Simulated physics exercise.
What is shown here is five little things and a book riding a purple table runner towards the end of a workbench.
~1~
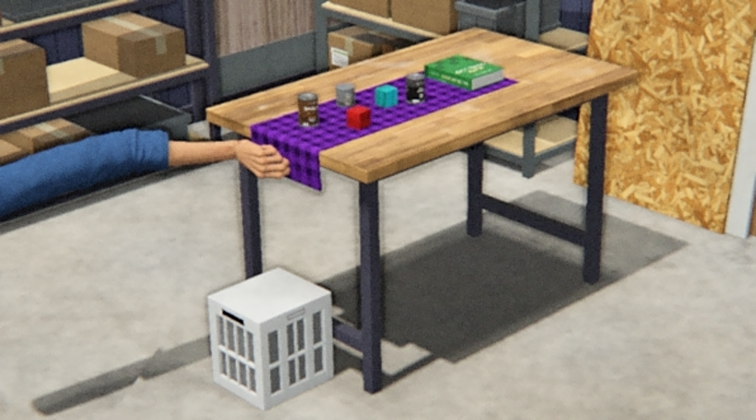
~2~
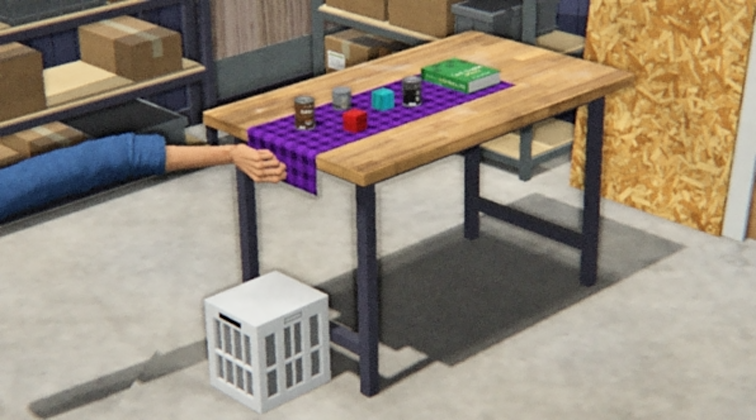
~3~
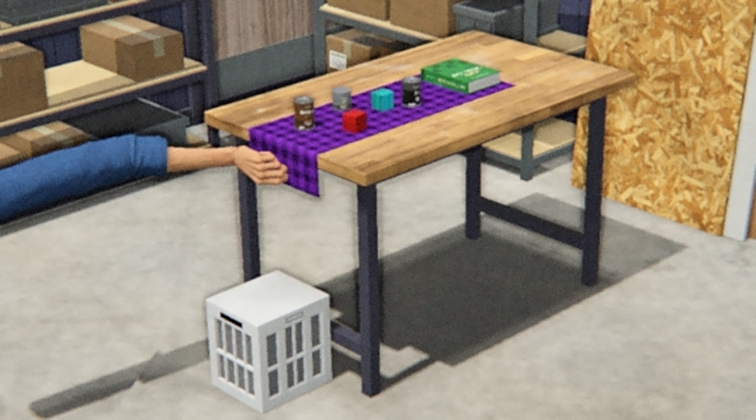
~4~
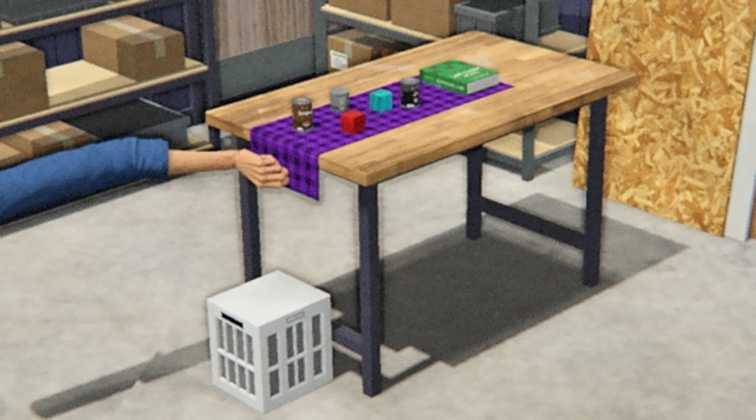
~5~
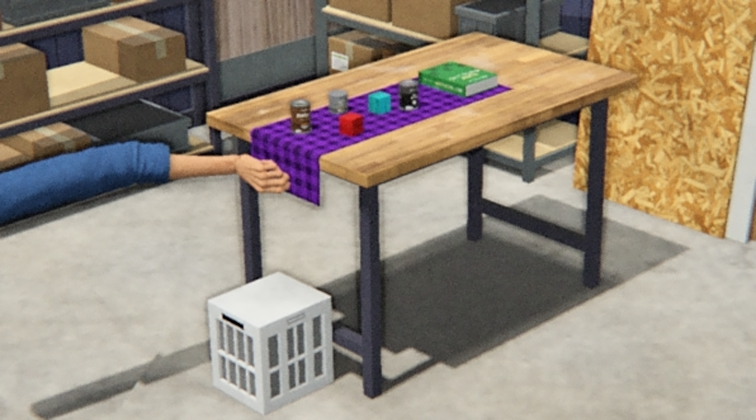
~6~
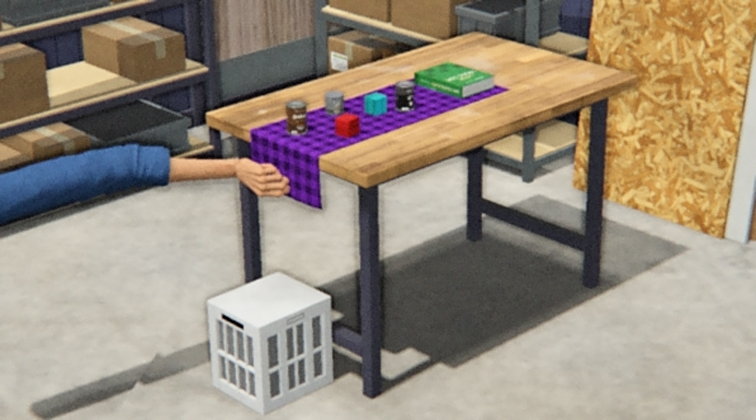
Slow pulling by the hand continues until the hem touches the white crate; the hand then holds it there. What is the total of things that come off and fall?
I expect the number going over to be three.
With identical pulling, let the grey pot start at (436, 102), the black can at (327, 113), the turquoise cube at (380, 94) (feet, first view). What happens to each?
The grey pot is still on top, the black can is off the top and the turquoise cube is still on top.
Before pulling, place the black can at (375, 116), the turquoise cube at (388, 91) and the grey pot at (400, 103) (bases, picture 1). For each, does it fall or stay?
Short version: Black can drops, turquoise cube stays, grey pot stays.
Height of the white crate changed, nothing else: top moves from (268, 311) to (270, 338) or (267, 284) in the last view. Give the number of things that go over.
Respectively 4 and 2.
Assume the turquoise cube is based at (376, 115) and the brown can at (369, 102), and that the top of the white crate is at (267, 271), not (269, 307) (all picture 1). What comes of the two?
So the turquoise cube stays there, and the brown can stays there.
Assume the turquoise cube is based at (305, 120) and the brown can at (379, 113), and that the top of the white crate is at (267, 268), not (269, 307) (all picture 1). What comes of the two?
The turquoise cube? Lost. The brown can? Safe.
Soon after, hem near (286, 223); all still up.
Then, hem near (286, 249); brown can gone.
Further on, hem on the crate; brown can, red cube and grey pot gone.
At rest, hem on the crate; brown can, red cube and grey pot gone. Over the edge go three.
